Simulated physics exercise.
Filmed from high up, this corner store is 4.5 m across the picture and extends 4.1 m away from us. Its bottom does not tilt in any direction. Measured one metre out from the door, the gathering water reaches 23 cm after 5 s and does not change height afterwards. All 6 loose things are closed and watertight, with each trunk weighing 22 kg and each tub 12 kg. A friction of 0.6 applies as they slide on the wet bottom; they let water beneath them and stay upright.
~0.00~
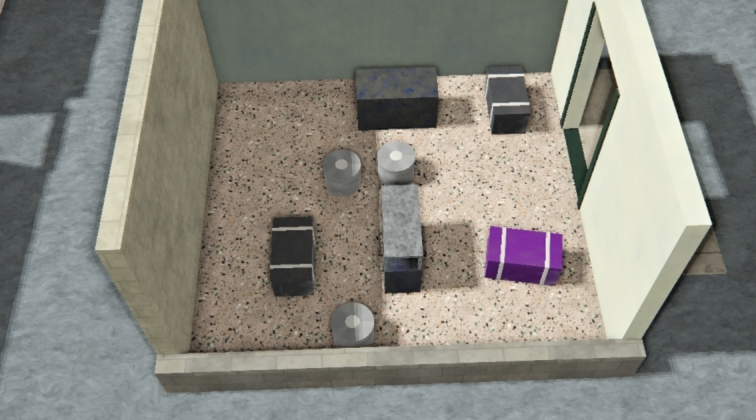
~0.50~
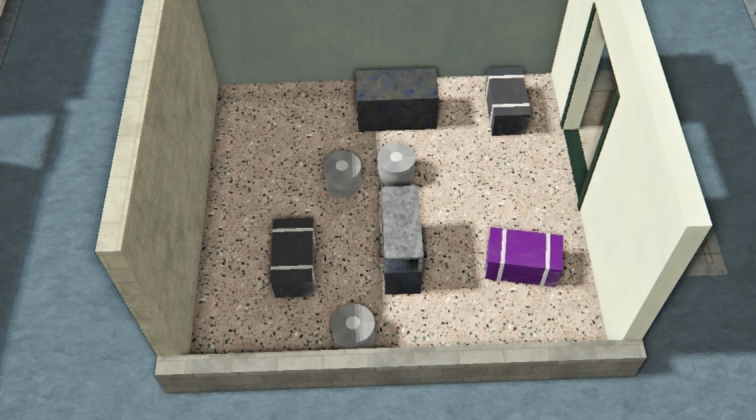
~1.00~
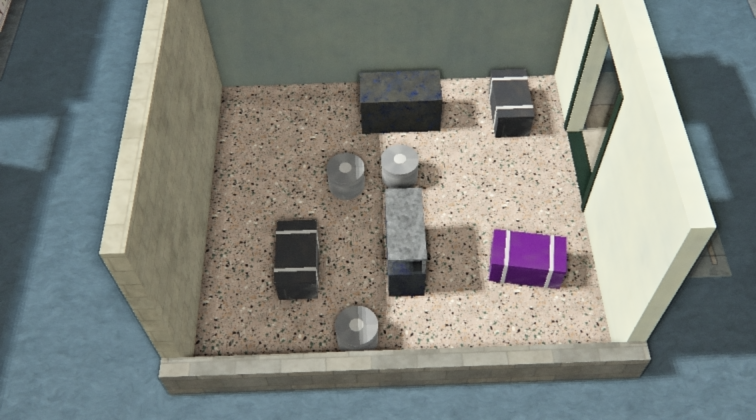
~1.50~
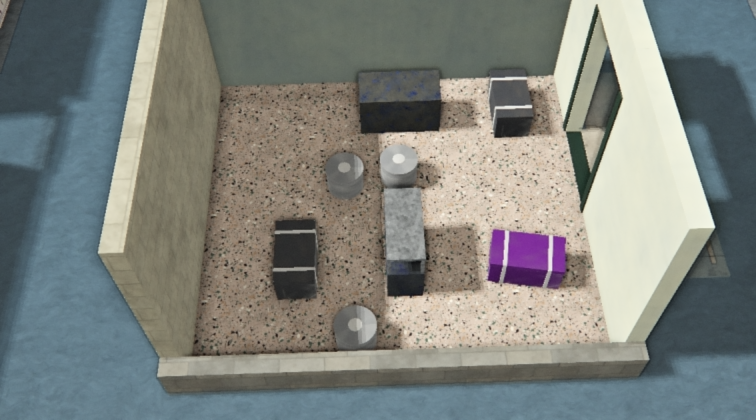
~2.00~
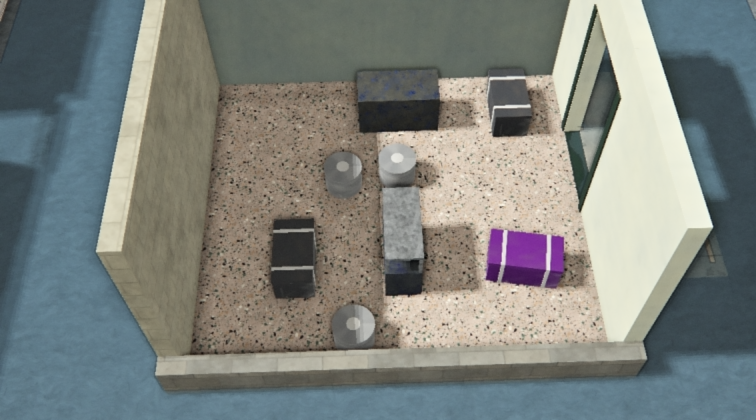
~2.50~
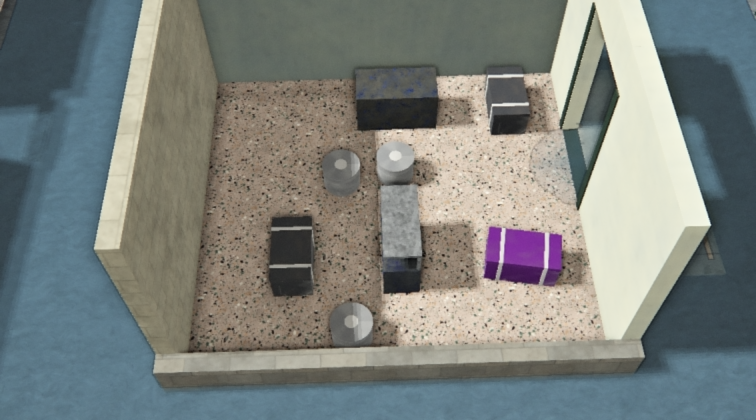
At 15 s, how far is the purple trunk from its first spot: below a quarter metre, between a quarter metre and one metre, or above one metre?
It ends close to where it began.
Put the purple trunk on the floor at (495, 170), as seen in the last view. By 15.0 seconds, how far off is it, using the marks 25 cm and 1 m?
Answer: It covers a big distance.
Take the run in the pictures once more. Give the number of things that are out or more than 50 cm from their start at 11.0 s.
By that time the total stands at 2.
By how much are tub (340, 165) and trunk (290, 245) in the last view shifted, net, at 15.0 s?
200 cm, 60 cm.
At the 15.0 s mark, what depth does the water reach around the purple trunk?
Around 8 cm.
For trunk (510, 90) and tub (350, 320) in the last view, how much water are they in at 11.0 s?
8 and 7 cm.
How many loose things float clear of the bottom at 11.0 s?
I get 5.
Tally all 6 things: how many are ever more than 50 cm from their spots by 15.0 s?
By my count, 5.
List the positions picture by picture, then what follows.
The first frame shows the purple trunk at (526, 247), on the bottom; water covers 0.0 m2; 0 of 6 have shifted.
The second frame shows the purple trunk at (526, 248) rests on the ground; 0.0 m2 under water; 0 of 6 have shifted.
The third frame shows the purple trunk at (530, 250), on the bottom; water covers 0.0 m2; 0 of 6 have shifted.
The fourth frame shows the purple trunk at (528, 250) rests on the ground; water covers 0.0 m2; 0 of 6 have shifted.
The fifth frame shows the purple trunk at (527, 250) rests on the ground; 0.0 m2 under water; 0 of 6 have shifted.
The sixth frame shows the purple trunk at (525, 248) rests on the ground; water covers 0.4 m2; 0 of 6 have shifted.
After 3.5 s the purple trunk is near (525, 248), 0.0 m from its start, aground; 0 afloat.
After 6.8 s the purple trunk is near (525, 248), 0.0 m from its start, aground; 2 afloat.
After 11.0 s the purple trunk is near (525, 248), 0.0 m from its start, aground; 5 afloat.
After 15.0 s the purple trunk is near (524, 247), 0.0 m from its start, afloat; 6 afloat.
